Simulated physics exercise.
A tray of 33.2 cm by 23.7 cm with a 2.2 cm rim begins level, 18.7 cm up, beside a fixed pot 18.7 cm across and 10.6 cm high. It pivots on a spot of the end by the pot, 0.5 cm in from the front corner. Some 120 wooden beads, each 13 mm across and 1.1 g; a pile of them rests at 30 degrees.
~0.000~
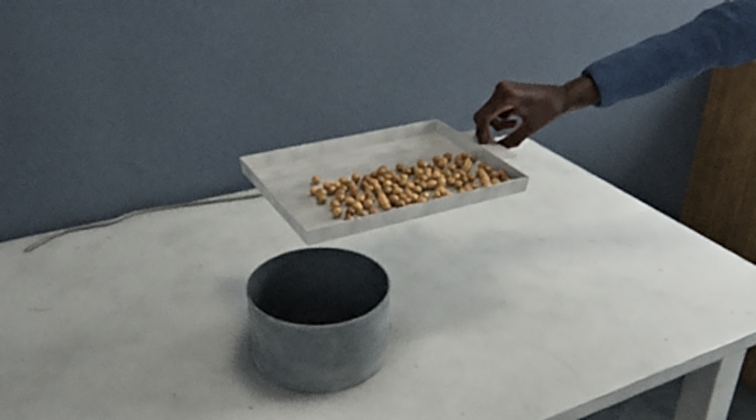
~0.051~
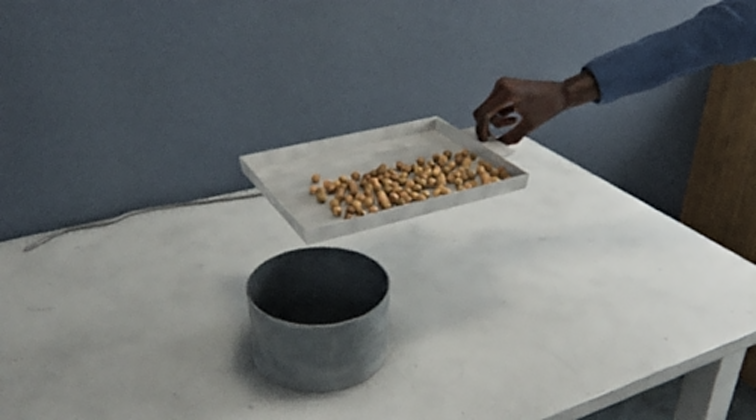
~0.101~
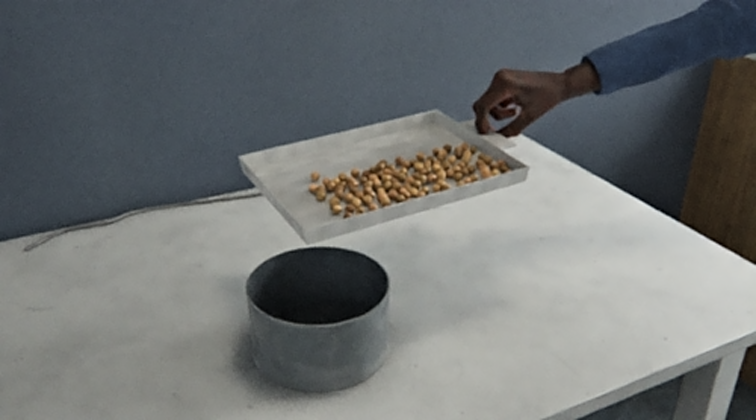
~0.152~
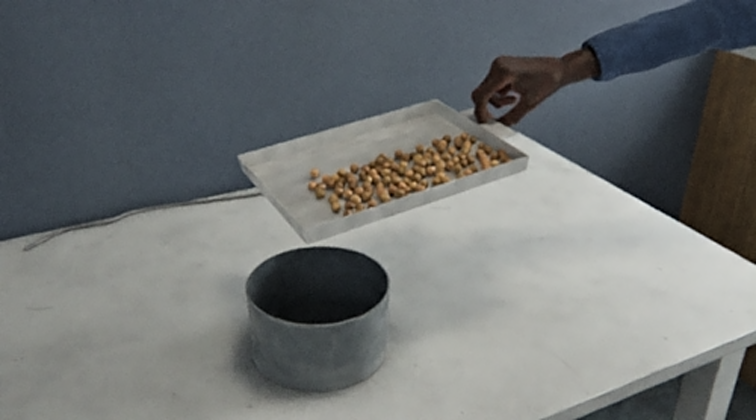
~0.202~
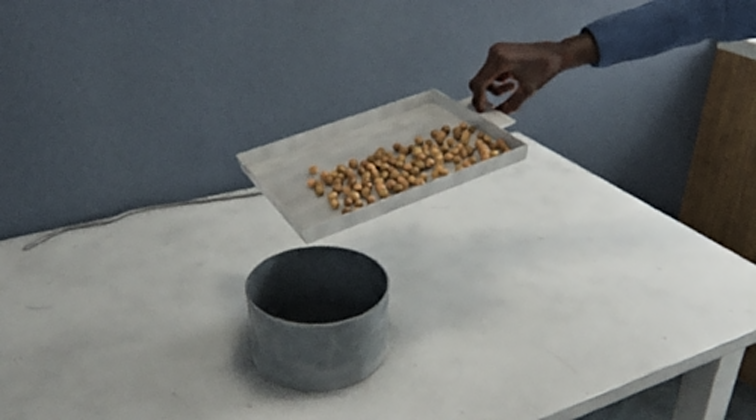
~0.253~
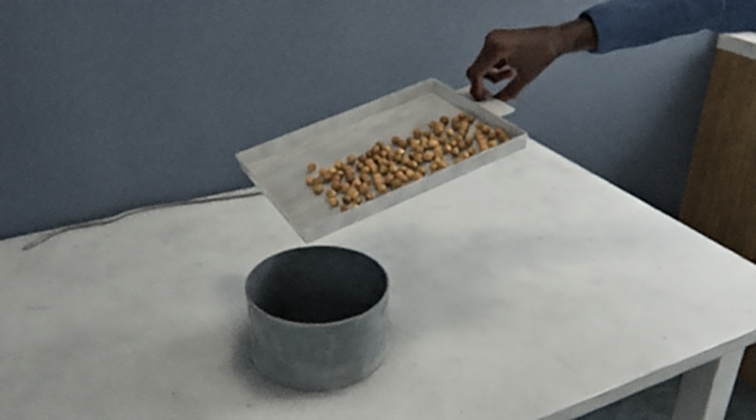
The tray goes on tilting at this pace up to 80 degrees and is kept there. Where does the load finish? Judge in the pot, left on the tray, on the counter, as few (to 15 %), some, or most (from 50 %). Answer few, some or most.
Pot few, tray most, counter few.
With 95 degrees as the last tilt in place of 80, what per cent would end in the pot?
Then about 35 per cent.
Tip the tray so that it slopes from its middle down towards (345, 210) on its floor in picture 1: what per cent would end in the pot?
Some 0 per cent.
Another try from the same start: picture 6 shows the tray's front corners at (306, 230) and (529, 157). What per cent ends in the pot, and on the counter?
Pot 0, counter 0.
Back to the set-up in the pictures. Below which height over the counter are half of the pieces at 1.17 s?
Some 24 cm.
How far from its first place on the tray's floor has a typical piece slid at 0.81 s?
Roughly 13 cm.
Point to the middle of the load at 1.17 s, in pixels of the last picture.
Around (288, 183).
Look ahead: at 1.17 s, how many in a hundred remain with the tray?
Some 95 per cent of the load.
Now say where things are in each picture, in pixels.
The first frame shows tray tilt 0 degrees, front corners at (307, 230) and (527, 176); middle of the pieces at (410, 187); pot at (319, 284).
The second frame shows tray tilt 1 degrees, front corners at (307, 229) and (527, 173); middle of the pieces at (410, 185).
The third frame shows tray tilt 3 degrees, front corners at (306, 229) and (527, 166); middle of the pieces at (410, 181).
The fourth frame shows tray tilt 5 degrees, front corners at (305, 229) and (527, 155), lowest corner left front; middle of the pieces at (409, 174).
The fifth frame shows tray tilt 8 degrees, front corners at (304, 229) and (526, 144), lowest corner left front; middle of the pieces at (408, 168).
The sixth frame shows tray tilt 11 degrees, front corners at (303, 229) and (524, 133), lowest corner left front; middle of the pieces at (406, 162); pot at (318, 282). The tray's pace is about 60 degrees a second.
Then, at 0.81 s, tilt 44 degrees; the tray holds 100 %, the pot 0 %.
Then, at 1.17 s, tilt 65 degrees; the tray holds 95 %, the pot 0 %.
Then, at 1.63 s, tilt 80 degrees; the tray holds 95 %, the pot 0 %.
By 1.9 s all is still; pot 0 %, tray 95 %, counter 5 %.
